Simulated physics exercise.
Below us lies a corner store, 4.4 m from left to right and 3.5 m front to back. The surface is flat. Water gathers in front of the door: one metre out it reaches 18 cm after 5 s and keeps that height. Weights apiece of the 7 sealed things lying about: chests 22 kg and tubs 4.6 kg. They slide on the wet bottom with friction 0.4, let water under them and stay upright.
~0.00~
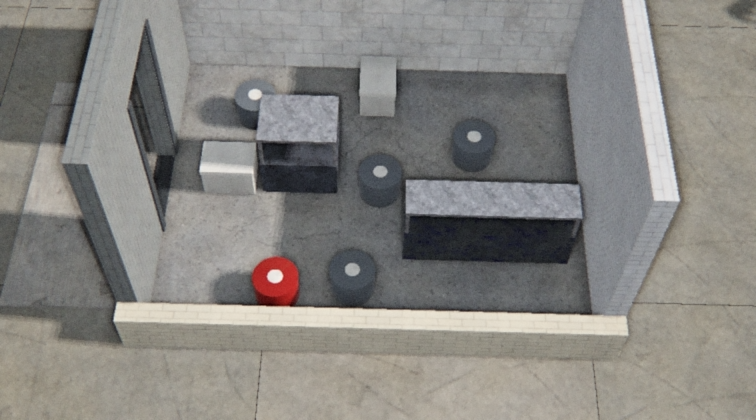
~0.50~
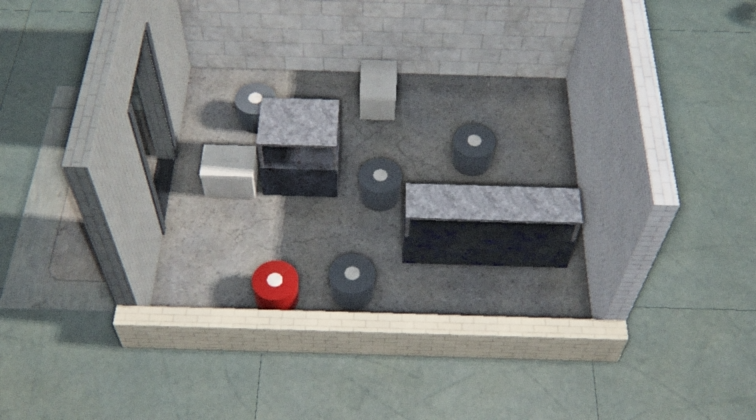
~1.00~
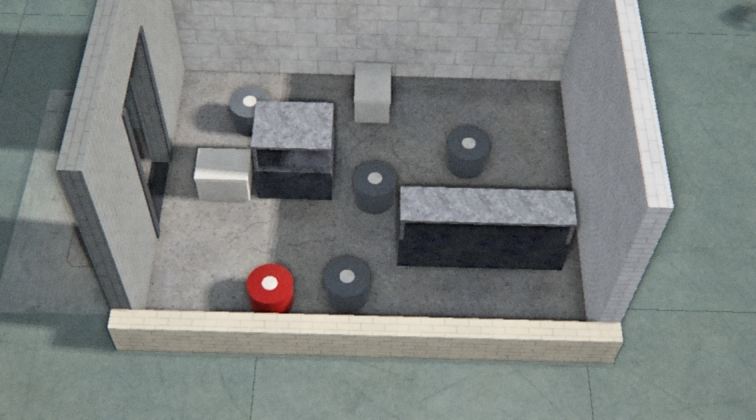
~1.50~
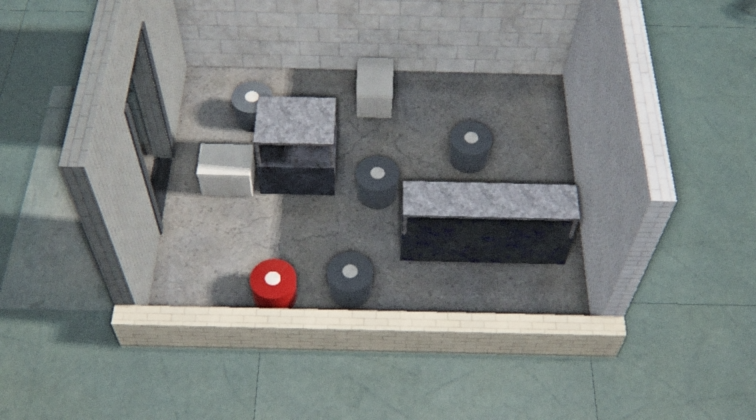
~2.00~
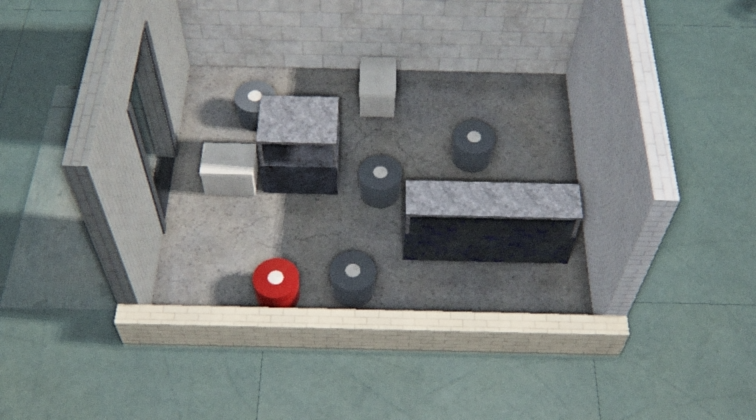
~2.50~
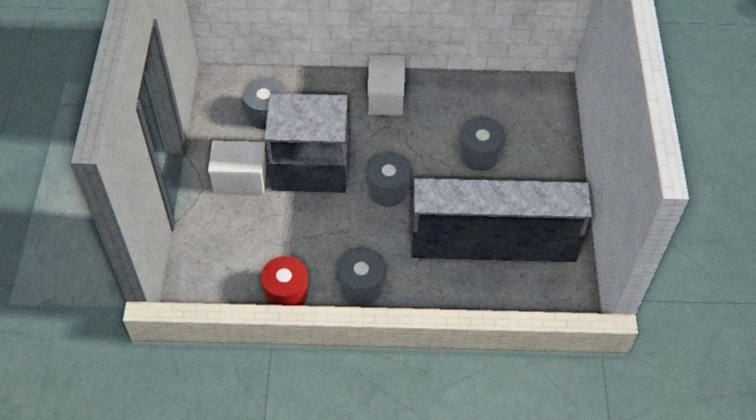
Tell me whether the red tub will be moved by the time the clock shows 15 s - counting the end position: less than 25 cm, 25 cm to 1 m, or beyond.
The red tub gets carried off.
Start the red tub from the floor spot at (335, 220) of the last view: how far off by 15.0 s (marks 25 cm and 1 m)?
It travels far.
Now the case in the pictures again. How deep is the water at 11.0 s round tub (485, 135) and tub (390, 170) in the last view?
About 2 and 3 cm.
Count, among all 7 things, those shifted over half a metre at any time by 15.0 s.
That makes 4.
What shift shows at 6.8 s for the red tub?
Roughly 80 cm by then.
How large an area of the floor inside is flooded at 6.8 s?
About 9.0 m2.
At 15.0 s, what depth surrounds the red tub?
About 12 cm.
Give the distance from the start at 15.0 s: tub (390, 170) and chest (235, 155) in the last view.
In that order: 80 cm, 10 cm.
After 3.5 s the red tub is near (284, 276), 0.0 m from its start, aground; 0 afloat.
After 6.8 s the red tub is near (364, 279), 0.8 m from its start, afloat; 2 afloat.
After 11.0 s the red tub is near (517, 258), 2.3 m from its start, afloat; 3 afloat.
After 15.0 s the red tub is near (447, 255), 1.6 m from its start, afloat; 5 afloat.
